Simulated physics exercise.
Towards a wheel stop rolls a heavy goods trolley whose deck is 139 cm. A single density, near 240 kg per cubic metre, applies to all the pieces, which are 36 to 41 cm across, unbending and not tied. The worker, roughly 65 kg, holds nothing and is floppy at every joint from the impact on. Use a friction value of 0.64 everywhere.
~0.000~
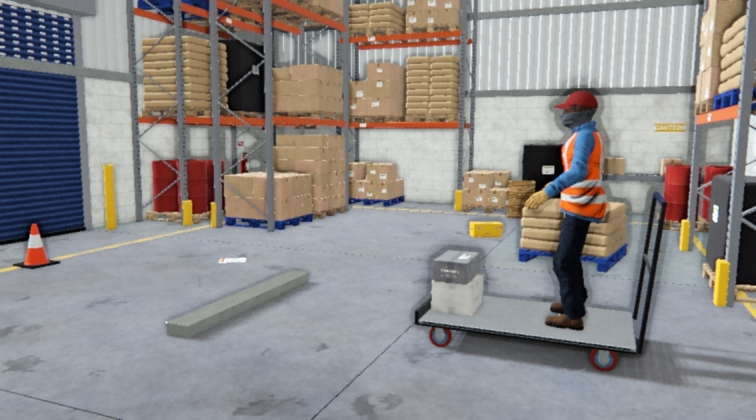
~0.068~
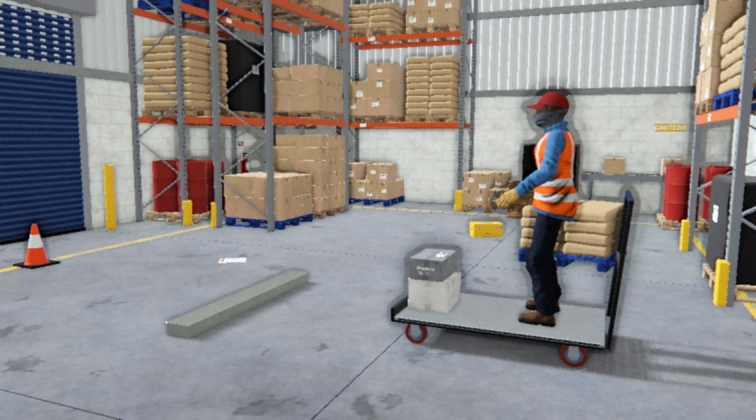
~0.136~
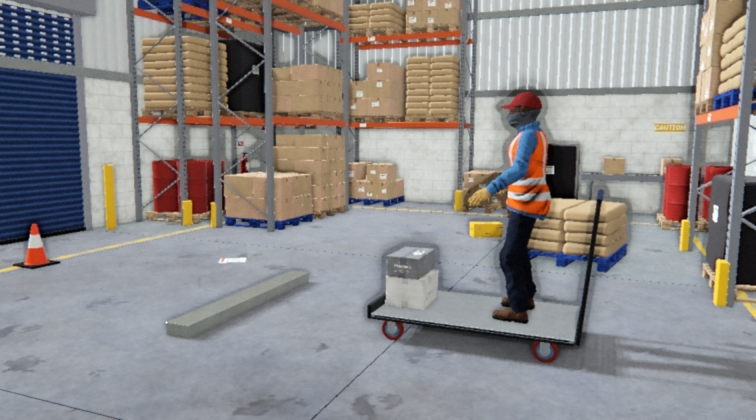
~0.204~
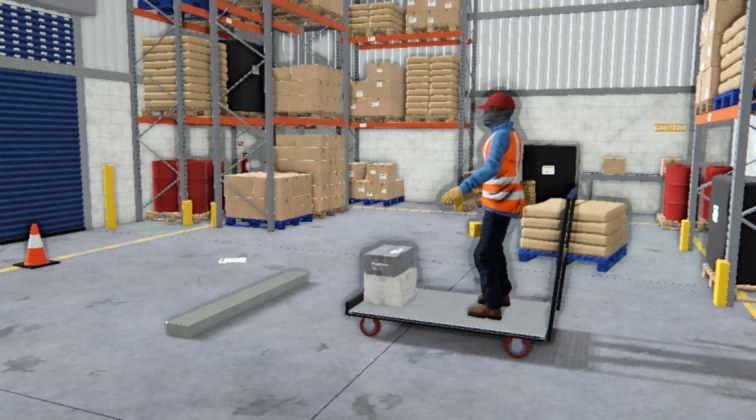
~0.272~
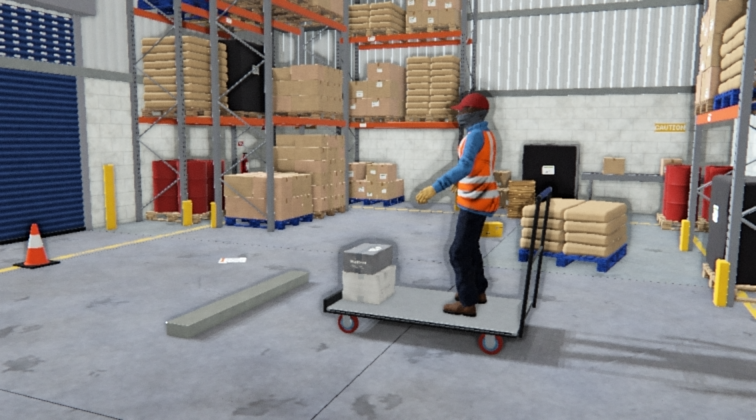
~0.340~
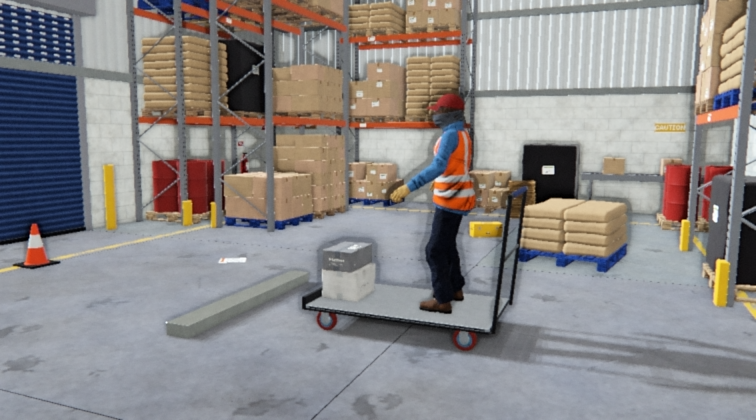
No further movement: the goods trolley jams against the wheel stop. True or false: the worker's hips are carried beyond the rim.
True.
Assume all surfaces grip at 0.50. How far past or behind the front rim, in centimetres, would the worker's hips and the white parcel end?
Then hips 60 past, white 20 behind.
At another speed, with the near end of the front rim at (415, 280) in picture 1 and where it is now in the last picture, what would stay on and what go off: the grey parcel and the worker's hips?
Result: Grey gone, hips secure.
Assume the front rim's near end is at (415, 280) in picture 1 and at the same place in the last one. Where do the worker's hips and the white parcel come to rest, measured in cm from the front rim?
In that run, the hips end up 20 cm back from the front rim and white ends up 20 cm back.
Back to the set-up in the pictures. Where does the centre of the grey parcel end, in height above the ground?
Height: Around 10 cm.
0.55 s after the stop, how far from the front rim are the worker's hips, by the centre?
Roughly 0 cm short of the front rim.
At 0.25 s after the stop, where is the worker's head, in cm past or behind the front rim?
30 cm behind it.
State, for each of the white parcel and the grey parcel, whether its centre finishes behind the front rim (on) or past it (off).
End result - white: Stays; grey: Goes over.
The wheels strike at 0.62 s.
After 0.87 s the worker's hips are 42 cm behind the rim, near (290, 217) in the last picture's view.
After 1.17 s the worker's hips are 1 cm behind the rim, near (250, 243) in the last picture's view.
After 1.62 s the worker's hips are 47 cm past the rim, near (206, 277) in the last picture's view.
Final state at 4.6 s, past the rim, grey parcel and the worker's hips; behind it, white parcel.
